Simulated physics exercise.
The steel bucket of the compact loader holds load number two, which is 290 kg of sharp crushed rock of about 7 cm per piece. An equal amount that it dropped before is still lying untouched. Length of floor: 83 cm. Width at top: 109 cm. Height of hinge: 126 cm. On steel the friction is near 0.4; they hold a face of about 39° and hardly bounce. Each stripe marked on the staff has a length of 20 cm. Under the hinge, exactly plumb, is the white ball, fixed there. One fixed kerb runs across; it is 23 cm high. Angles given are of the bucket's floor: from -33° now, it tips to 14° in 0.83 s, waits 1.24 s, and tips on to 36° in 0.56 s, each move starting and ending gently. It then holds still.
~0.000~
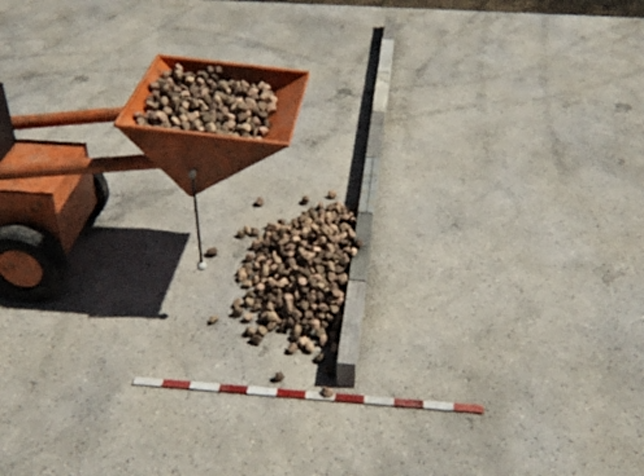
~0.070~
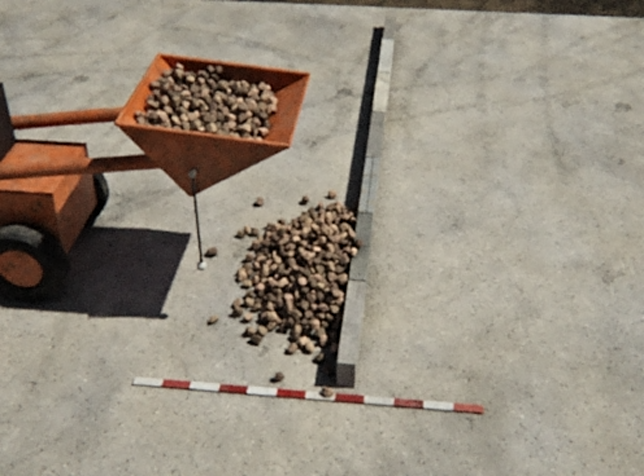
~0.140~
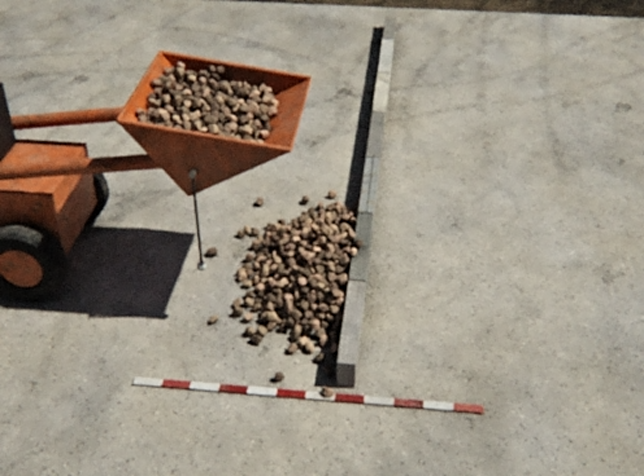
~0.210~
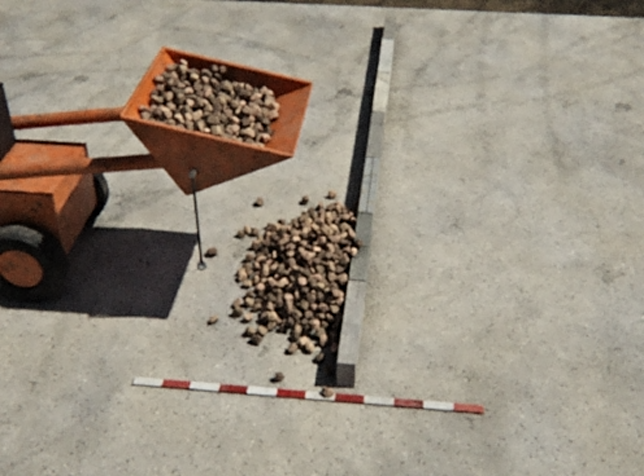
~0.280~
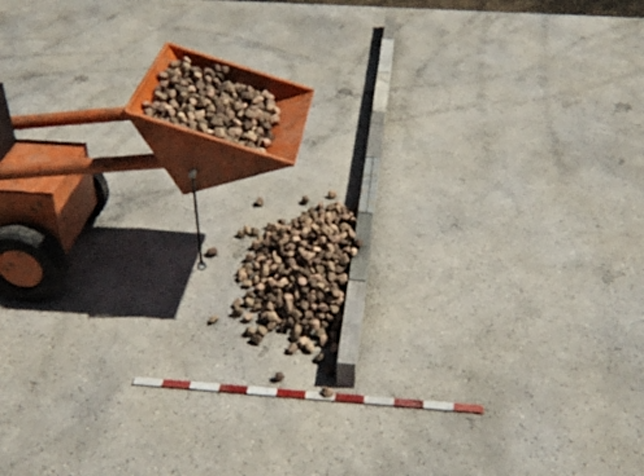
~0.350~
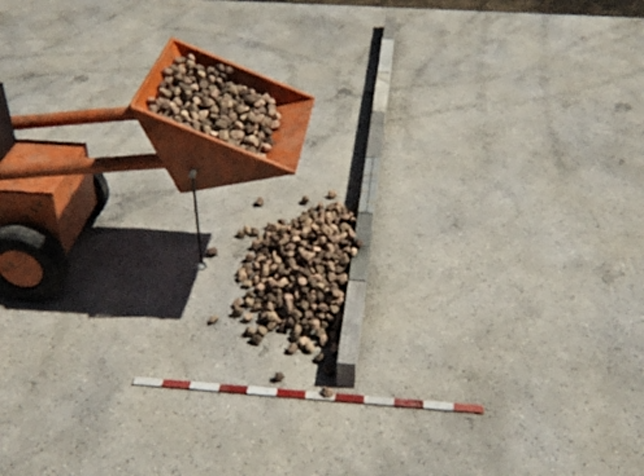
An orange loader's bucket full of brown stones slowly tilted a little forward, its back edge rising and the stones shifting slightly inside, while a pile of similar stones lay still against a low kerb.
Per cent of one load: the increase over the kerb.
5 percent.
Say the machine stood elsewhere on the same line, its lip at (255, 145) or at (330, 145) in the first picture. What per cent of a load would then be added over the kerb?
Roughly 0 per cent, then 50 per cent.
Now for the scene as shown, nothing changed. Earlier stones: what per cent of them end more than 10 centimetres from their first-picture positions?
Roughly 5 % of them.
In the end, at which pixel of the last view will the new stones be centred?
The middle lies near (315, 253) in the last picture.
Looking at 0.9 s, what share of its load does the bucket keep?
Some 100 percent, roughly.
After 0.6 s the floor is at 7°; in per cent of one load, 100 in the bucket, 100 on this side of the kerb; the foremost stones are at (352, 248).
After 0.9 s the floor is at 14°; in per cent of one load, 100 in the bucket, 100 on this side of the kerb; the foremost stones are at (352, 248).
After 3.1 s the floor is at 36°; in per cent of one load, 20 in the bucket, 179 on this side of the kerb, 1 over the kerb; the foremost stones are at (390, 263).
After 5.7 s the floor is at 36°; in per cent of one load, 0 in the bucket, 195 on this side of the kerb, 5 over the kerb; the foremost stones are at (421, 294). Net gain over the kerb, 5.
